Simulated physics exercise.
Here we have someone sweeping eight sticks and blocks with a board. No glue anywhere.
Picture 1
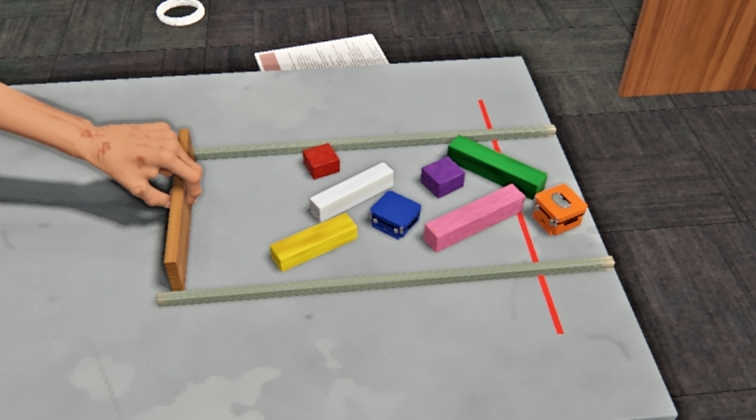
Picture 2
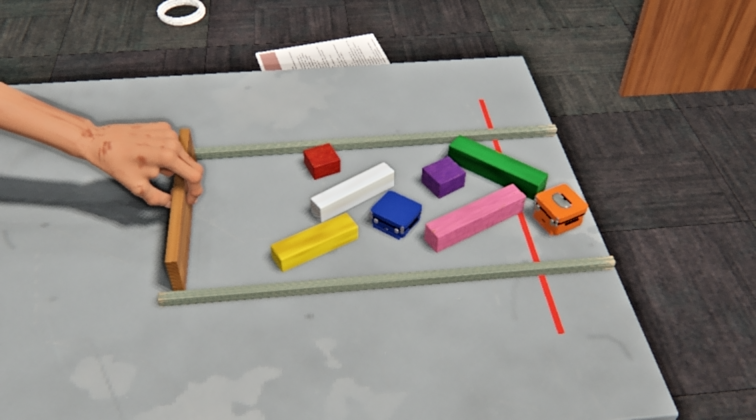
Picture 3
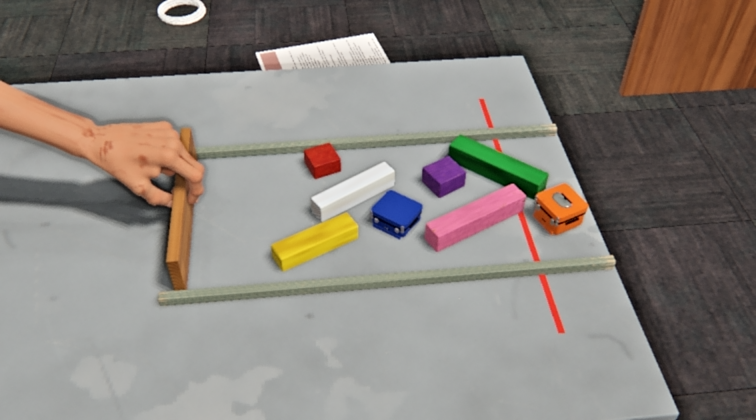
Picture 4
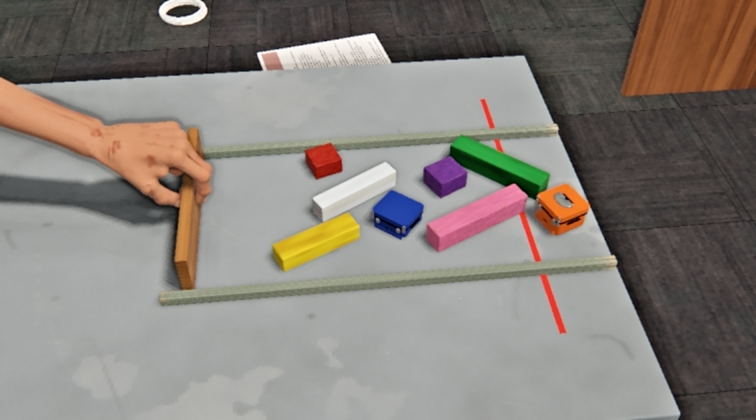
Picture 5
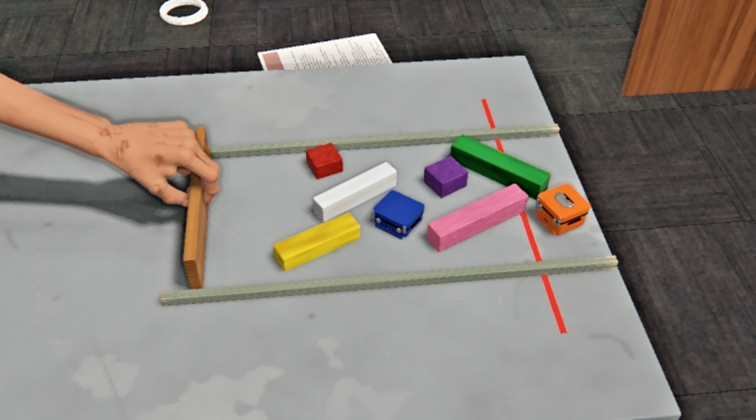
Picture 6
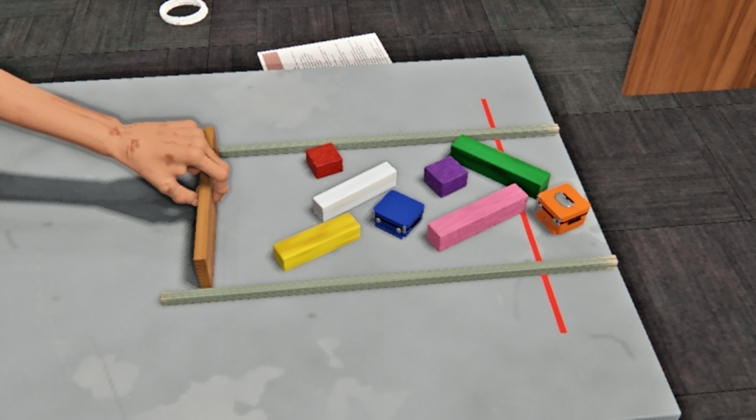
A hand sliding a wooden board slightly right between two rails, with colourful sticks and blocks lying still near a red line.
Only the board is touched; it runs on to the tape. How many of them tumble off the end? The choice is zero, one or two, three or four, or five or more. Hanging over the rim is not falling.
Here the number that fall off is one or two.
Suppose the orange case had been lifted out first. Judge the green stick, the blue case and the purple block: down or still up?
The green stick falls; the blue case stays on; the purple block is kept.
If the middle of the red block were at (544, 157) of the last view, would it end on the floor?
From there it falls.
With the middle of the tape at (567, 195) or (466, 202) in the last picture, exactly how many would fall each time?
Try by try, 7 and 0.
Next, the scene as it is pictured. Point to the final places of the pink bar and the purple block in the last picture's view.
Near (588, 216) and (568, 163).
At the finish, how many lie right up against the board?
That makes 3.
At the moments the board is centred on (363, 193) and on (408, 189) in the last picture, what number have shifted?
By then 5, and 7.
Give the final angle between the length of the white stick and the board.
Roughly 30° out of line.
Early on, none off yet; orange case at rest near (562, 210); green stick at rest near (499, 166); pink bar at rest near (478, 217).
A while later, none off yet; orange case at rest near (562, 210); green stick at rest near (500, 164); pink bar moving near (485, 220).
Further along, none off yet; orange case travelled a little near (584, 213); green stick travelled a little near (552, 155); pink bar travelled a little near (542, 219).
Finally, the number that fall off is one or two; lost, green stick and orange case.
